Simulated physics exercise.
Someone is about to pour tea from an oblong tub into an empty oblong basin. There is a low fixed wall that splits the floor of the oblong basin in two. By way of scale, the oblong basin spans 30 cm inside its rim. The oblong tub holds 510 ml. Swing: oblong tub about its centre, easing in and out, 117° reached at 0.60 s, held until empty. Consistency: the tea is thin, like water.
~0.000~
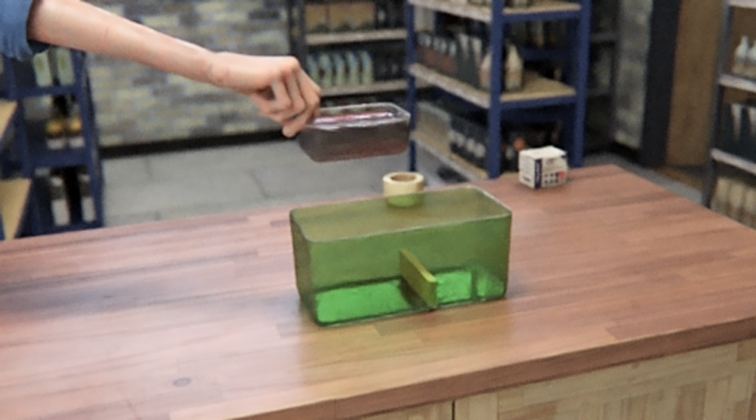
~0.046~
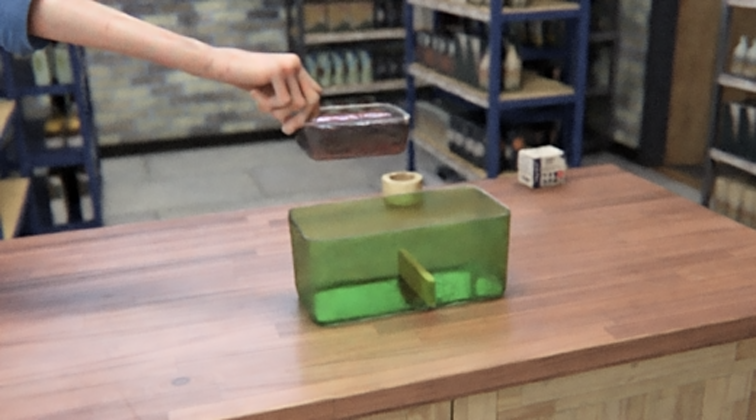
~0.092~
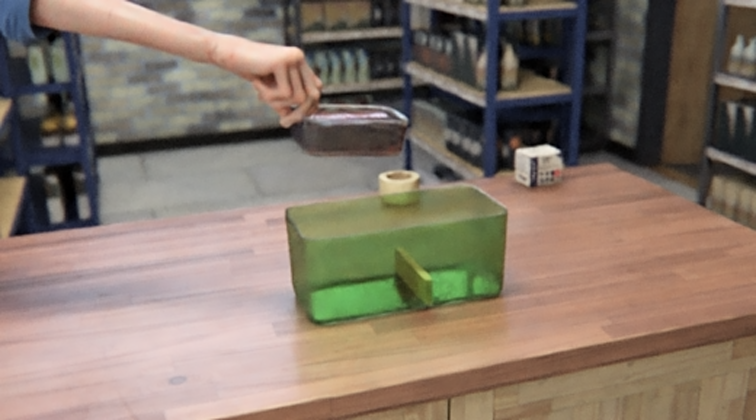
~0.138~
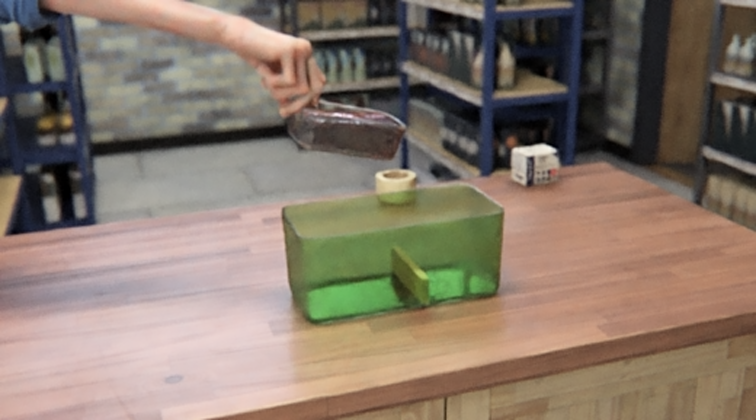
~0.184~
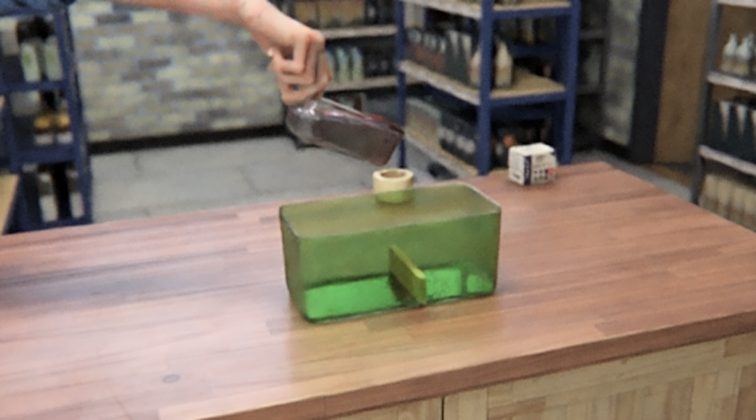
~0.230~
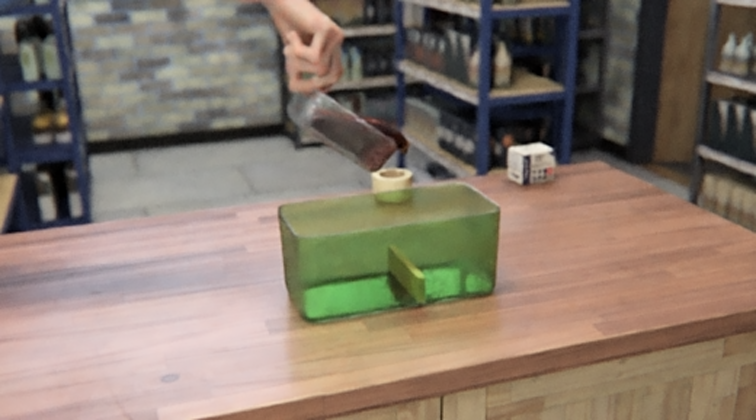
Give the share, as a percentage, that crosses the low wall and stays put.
Around 70 %.
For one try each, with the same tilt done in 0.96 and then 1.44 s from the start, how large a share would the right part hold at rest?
First 75, then 80 per cent.
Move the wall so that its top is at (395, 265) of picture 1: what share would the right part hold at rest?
Estimate: About 80 percent.
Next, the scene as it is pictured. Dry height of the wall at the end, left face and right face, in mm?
Left 34 mm, right 18 mm.
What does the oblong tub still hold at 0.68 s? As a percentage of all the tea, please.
Roughly 0 percent remains.
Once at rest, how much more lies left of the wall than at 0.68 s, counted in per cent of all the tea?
It comes to near 10 per cent.
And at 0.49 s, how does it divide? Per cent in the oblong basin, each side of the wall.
About 10 left, about 70 right.
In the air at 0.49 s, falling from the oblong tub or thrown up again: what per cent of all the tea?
Roughly 16 percent.
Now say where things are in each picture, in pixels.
It leans 0°; its right rim is at (401, 111); the tea meets the walls at (301, 124) and (398, 115); the oblong basin's rim runs from (298, 226) to (494, 200); the wall's top is at (417, 264), in the first frame.
It leans 2°; its right rim is at (401, 112); the tea meets the walls at (300, 122) and (397, 115), in the second frame.
It leans 7°; its right rim is at (399, 115); the tea meets the walls at (298, 119) and (395, 116), in the third frame.
It leans 15°; its right rim is at (396, 121); the tea meets the walls at (297, 116) and (394, 118), in the fourth frame.
It leans 25°; its right rim is at (393, 130); the tea meets the walls at (294, 115) and (388, 122); 4 per cent is over the edge, in the fifth frame.
It leans 38°; its right rim is at (390, 141); the tea meets the walls at (293, 112) and (372, 122); 12 per cent is over the edge, in the sixth frame.
By 0.49 s the tilt is 108° and 4 per cent is still to pour, 9 is left of the wall and 70 right of it.
By 0.68 s the tilt is 117° and 0 per cent is still to pour, 18 is left of the wall and 73 right of it.
By 0.88 s the tilt is 117° and 0 per cent is still to pour, 24 is left of the wall and 72 right of it.
By 1.10 s the tilt is 117° and 0 per cent is still to pour, 27 is left of the wall and 70 right of it.
At rest 27 per cent lies left of the wall, 70 right of it and 3 outside.
